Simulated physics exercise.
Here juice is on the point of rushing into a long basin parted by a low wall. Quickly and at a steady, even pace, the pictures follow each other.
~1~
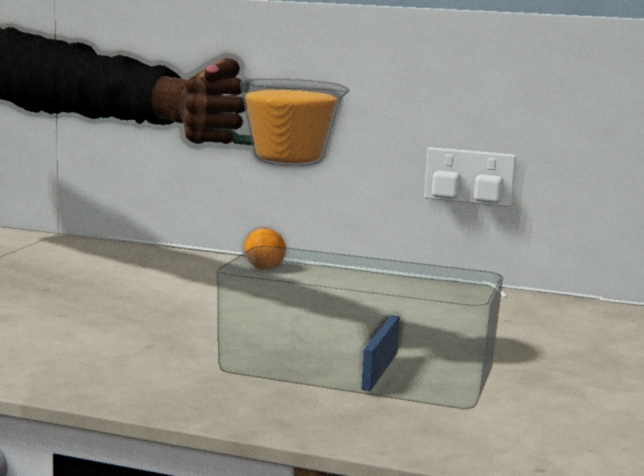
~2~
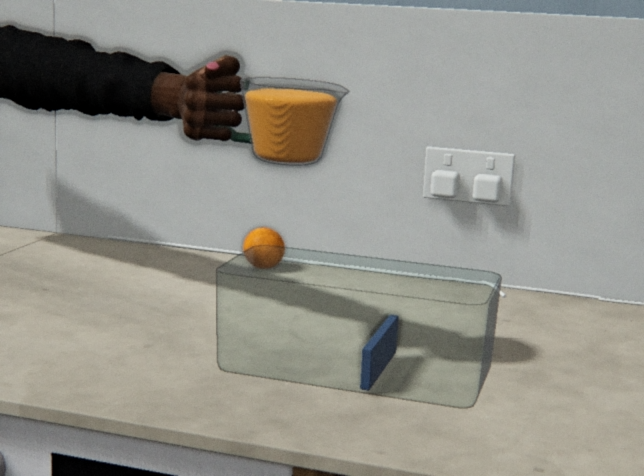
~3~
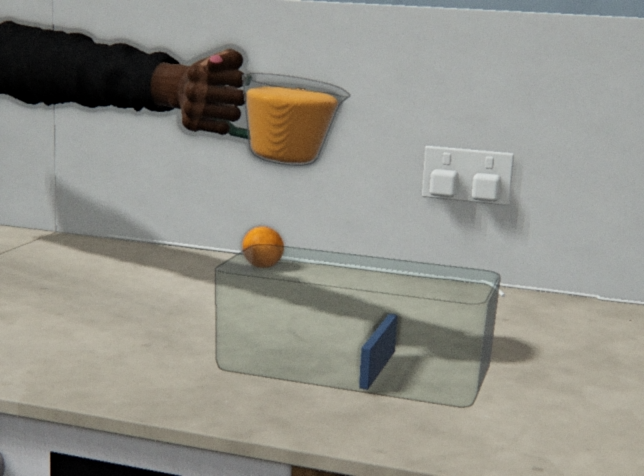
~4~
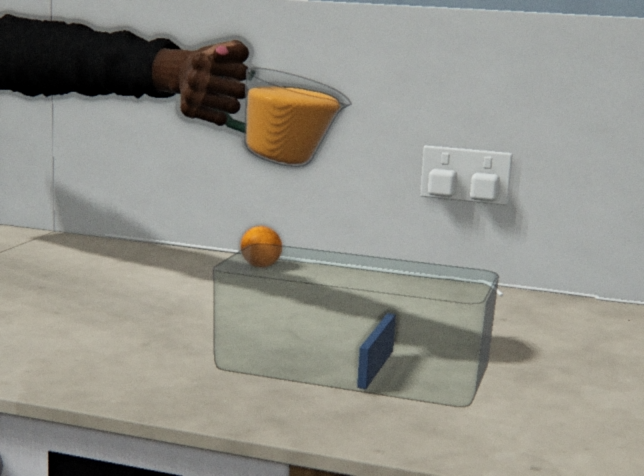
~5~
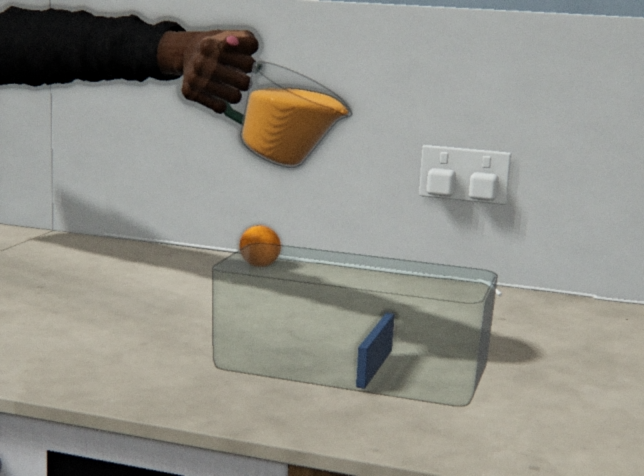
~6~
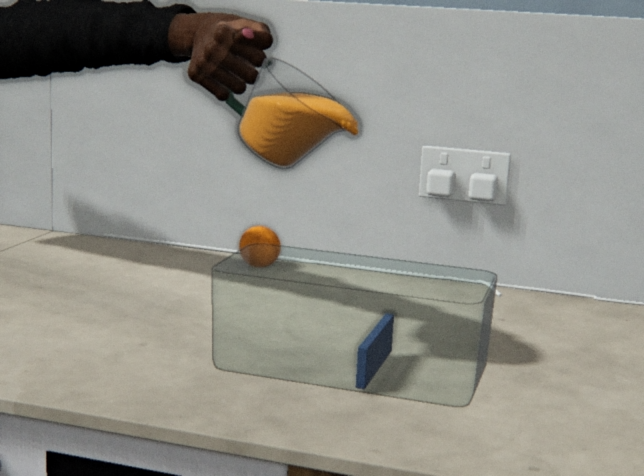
At first, a hand holds a clear jug of orange juice upright above a long glass basin with a low blue wall inside and an orange ball at its back left. The hand rises and tilts the jug rightward, gradually then more steeply, until juice reaches over the spout's edge.
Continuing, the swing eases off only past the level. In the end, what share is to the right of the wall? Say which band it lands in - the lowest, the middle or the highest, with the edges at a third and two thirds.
The middle band, a third to two thirds.
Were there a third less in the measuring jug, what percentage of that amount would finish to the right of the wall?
15 %.
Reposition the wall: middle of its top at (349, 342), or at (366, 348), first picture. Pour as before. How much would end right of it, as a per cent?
The first one comes to 85 percent, while the second comes to 65 percent.
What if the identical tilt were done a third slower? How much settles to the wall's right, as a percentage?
I'd estimate about 60 percent ends up there.
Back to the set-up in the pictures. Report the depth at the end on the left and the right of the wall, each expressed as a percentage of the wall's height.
Left of the wall 20 %, right of the wall 30 %.
A moment on, the measuring jug is tipped right over and 27 per cent is still to pour, 3 is left of the wall and 28 right of it.
Next, the measuring jug is tipped right over and 1 per cent is still to pour, 49 is left of the wall and 44 right of it.
Then the measuring jug is tipped right over and 0 per cent is still to pour, 54 is left of the wall and 42 right of it.
Later the measuring jug is tipped right over and 0 per cent is still to pour, 54 is left of the wall and 43 right of it.
Finally, 54 per cent lies left of the wall, 43 right of it and 3 outside.
